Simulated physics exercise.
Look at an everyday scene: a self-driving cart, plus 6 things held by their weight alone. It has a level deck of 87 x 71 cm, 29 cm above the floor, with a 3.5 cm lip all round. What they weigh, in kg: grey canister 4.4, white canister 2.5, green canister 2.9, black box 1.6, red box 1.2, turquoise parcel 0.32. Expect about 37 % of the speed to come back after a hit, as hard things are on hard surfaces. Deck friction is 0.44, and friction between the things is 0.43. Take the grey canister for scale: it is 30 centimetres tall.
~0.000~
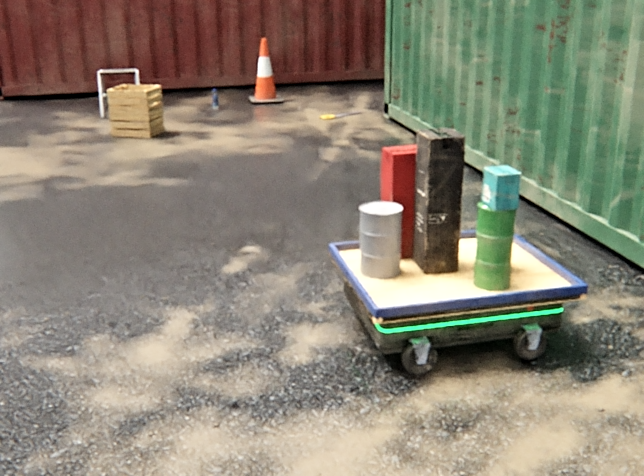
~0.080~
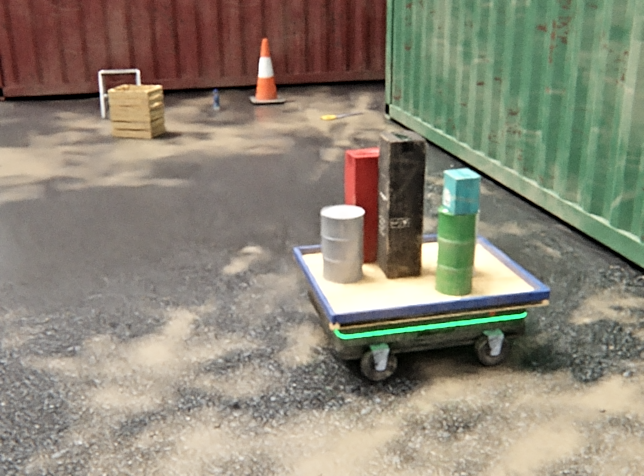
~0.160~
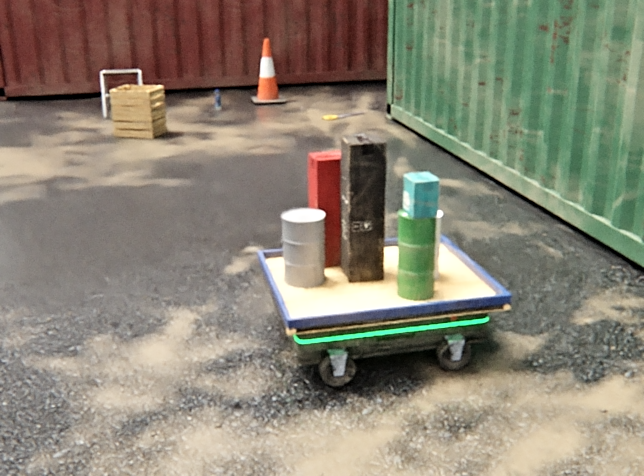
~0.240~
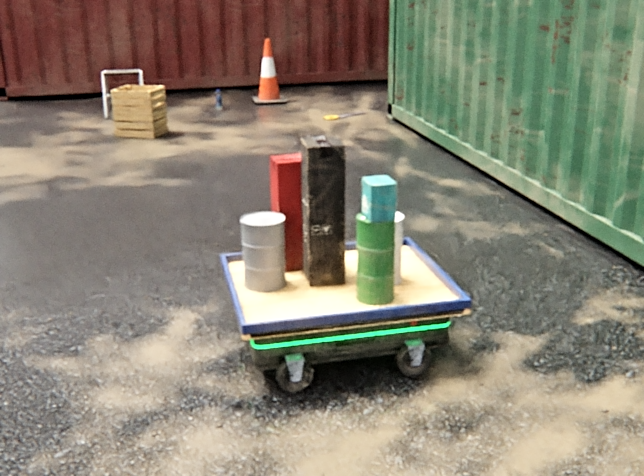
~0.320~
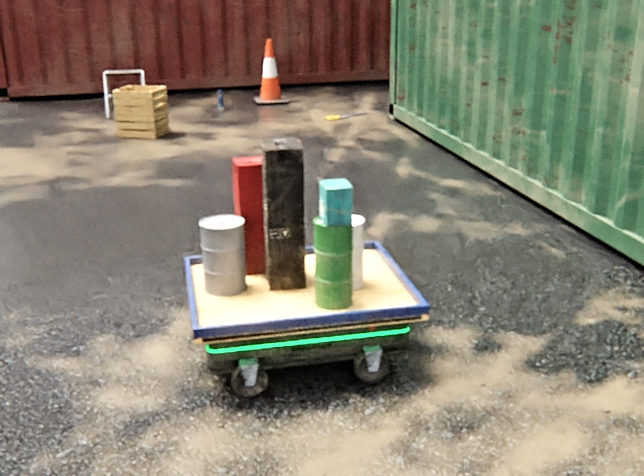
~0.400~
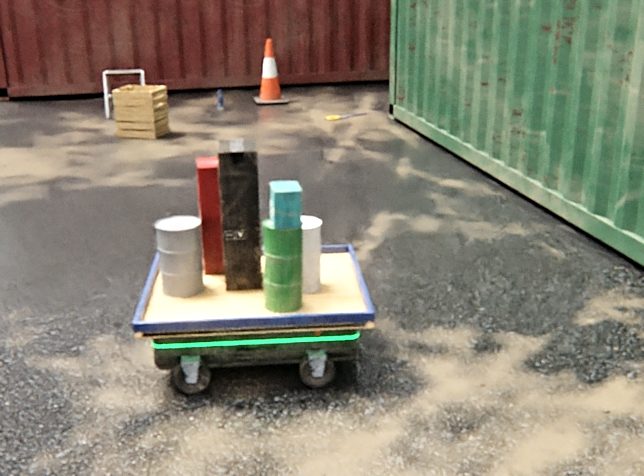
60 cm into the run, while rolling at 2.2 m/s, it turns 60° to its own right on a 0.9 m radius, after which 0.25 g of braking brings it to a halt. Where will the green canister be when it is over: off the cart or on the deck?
The green canister will be off the cart.
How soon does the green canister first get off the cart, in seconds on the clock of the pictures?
Roughly at the 0.7 s mark.
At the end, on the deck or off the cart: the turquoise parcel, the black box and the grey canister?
The turquoise parcel ends off the cart; the black box finishes off the cart; the grey canister finishes off the cart.
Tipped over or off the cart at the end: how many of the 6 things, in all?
Total: 5.
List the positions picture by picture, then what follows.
In the first picture, 0 cm covered; green canister (494, 245); grey canister (381, 240).
In the second picture, 18 cm covered; black box (400, 205); red box (370, 206).
In the third picture, 35 cm covered; turquoise parcel (421, 195); grey canister (304, 248).
In the fourth picture, 53 cm covered; black box (323, 212).
In the fifth picture, 70 cm covered; red box (259, 215); turquoise parcel (336, 202).
In the sixth picture, 88 cm covered, turned 8°; green canister (283, 265); grey canister (181, 257) slid 6 cm.
After 0.70 s, 154 cm covered, turned 50°; green canister and turquoise parcel now off the cart; black box leaning 52°; red box leaning 52°.
After 1.20 s, 248 cm covered, turned 60°; grey canister and black box now off the cart; red box on its side; white canister slid 14 cm.
At rest (2.2 s), off the cart, grey canister, green canister, black box and turquoise parcel; tipped over on the deck, red box; not toppled but over 10 cm from the start, white canister.
